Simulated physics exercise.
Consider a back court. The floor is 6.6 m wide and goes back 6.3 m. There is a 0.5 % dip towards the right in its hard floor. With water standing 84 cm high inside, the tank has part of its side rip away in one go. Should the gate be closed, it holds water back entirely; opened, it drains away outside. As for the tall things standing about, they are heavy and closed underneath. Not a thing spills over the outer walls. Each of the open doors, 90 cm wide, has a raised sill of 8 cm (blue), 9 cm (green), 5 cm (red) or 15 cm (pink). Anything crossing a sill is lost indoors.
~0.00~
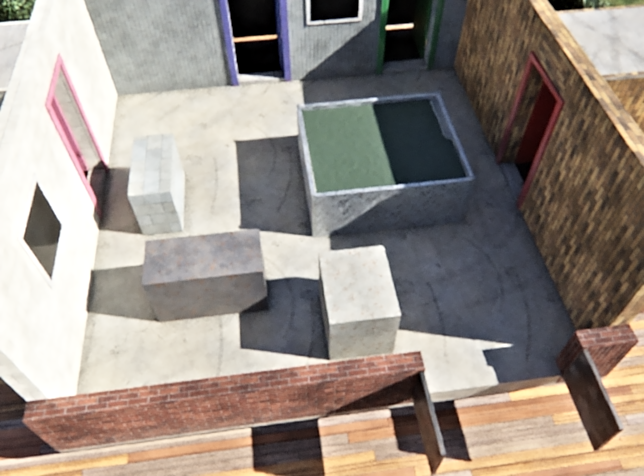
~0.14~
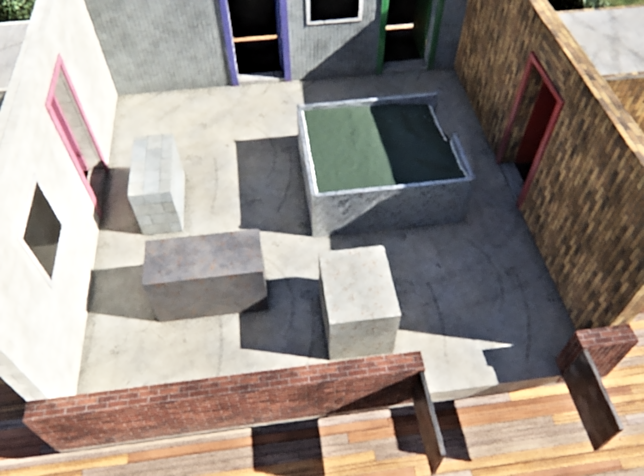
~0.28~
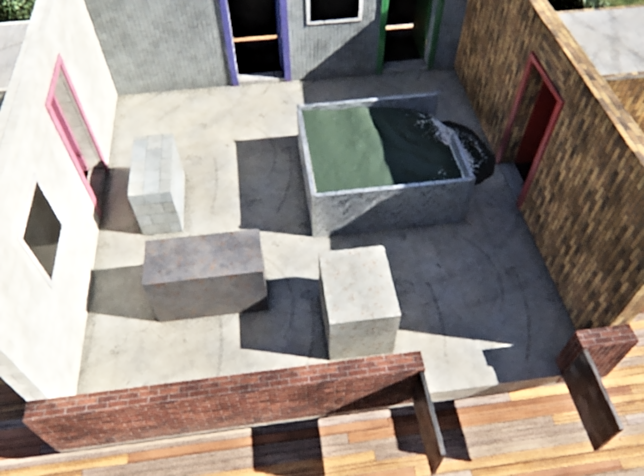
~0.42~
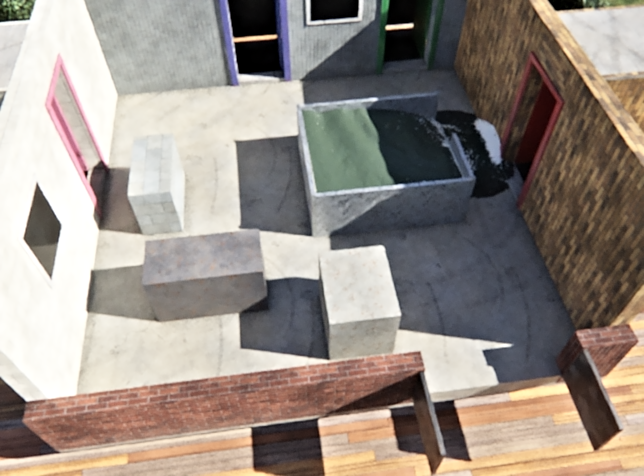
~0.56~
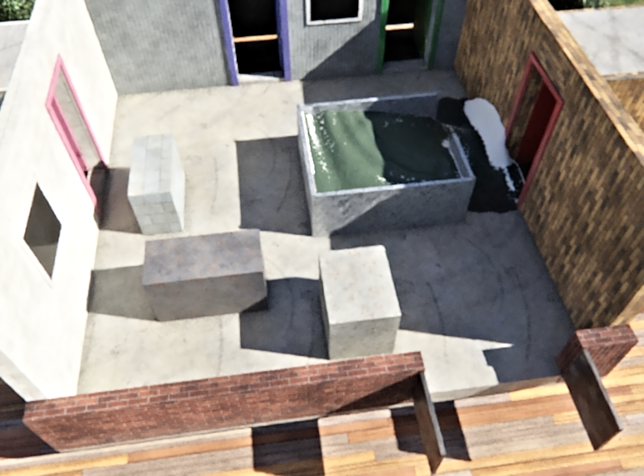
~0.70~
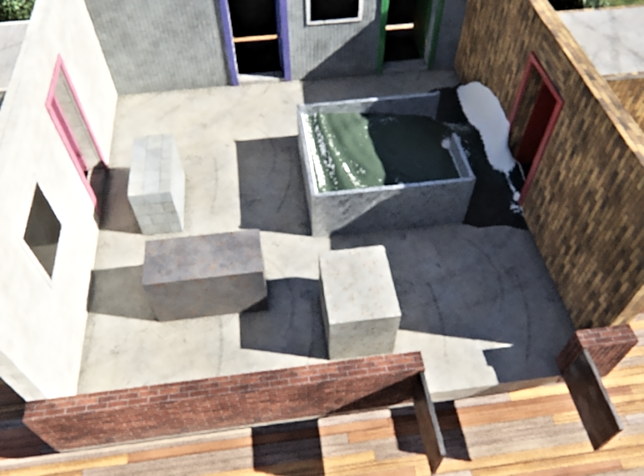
At first, a tank of green water sits still in a walled court among three pale and grey blocks. Then its right side gives way and water pours out onto the floor. The dark, foam-edged water spreads to the brick wall by the red-framed door, while the level in the tank lowers slightly.
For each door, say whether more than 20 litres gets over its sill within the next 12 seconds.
Outcome: The blue door will not let too much through. The green door will let too much through. The red door will let too much through. The pink door will not let too much through.
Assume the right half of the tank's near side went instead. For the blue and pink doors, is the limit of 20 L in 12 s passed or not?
Against that limit the blue door gives a lower amount and the pink door gives a lower amount.
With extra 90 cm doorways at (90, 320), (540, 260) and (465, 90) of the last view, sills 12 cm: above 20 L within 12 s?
In turn: Short of it, short of it, beyond it.
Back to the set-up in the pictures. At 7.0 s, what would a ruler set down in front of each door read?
Centimetres: Blue 4 / green 15 / red 10 / pink 9.
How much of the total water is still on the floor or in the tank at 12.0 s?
It comes to near 56 per cent.
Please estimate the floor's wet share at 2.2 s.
I'd say around 25 % is wet.
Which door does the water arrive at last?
The pink door.
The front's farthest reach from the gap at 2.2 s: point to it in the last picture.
That's around (580, 355) in the last picture.
After 1.4 s water covers 15 % of the floor and is deepest (66 cm) near (486, 149); blue door not reached, green door 25 cm at the sill, 11 L in, red door 24 cm at the sill, 114 L in, pink door not reached.
After 2.2 s water covers 25 % of the floor and is deepest (50 cm) near (486, 149); blue door not reached, green door 30 cm at the sill, 113 L in, red door 22 cm at the sill, 225 L in, pink door not reached.
After 3.5 s water covers 50 % of the floor and is deepest (38 cm) near (486, 149); blue door 5 cm at the sill, 0 L in, green door 24 cm at the sill, 260 L in, red door 17 cm at the sill, 340 L in, pink door not reached.
After 7.0 s water covers 80 % of the floor and is deepest (20 cm) near (486, 149); blue door 4 cm at the sill, 0 L in, green door 15 cm at the sill, 409 L in, red door 10 cm at the sill, 479 L in, pink door 9 cm at the sill, 0 L in.
After 12.0 s water covers 100 % of the floor and is deepest (11 cm) near (452, 74); blue door 6 cm at the sill, 0 L in, green door 8 cm at the sill, 435 L in, red door 6 cm at the sill, 522 L in, pink door 5 cm at the sill, 0 L in.
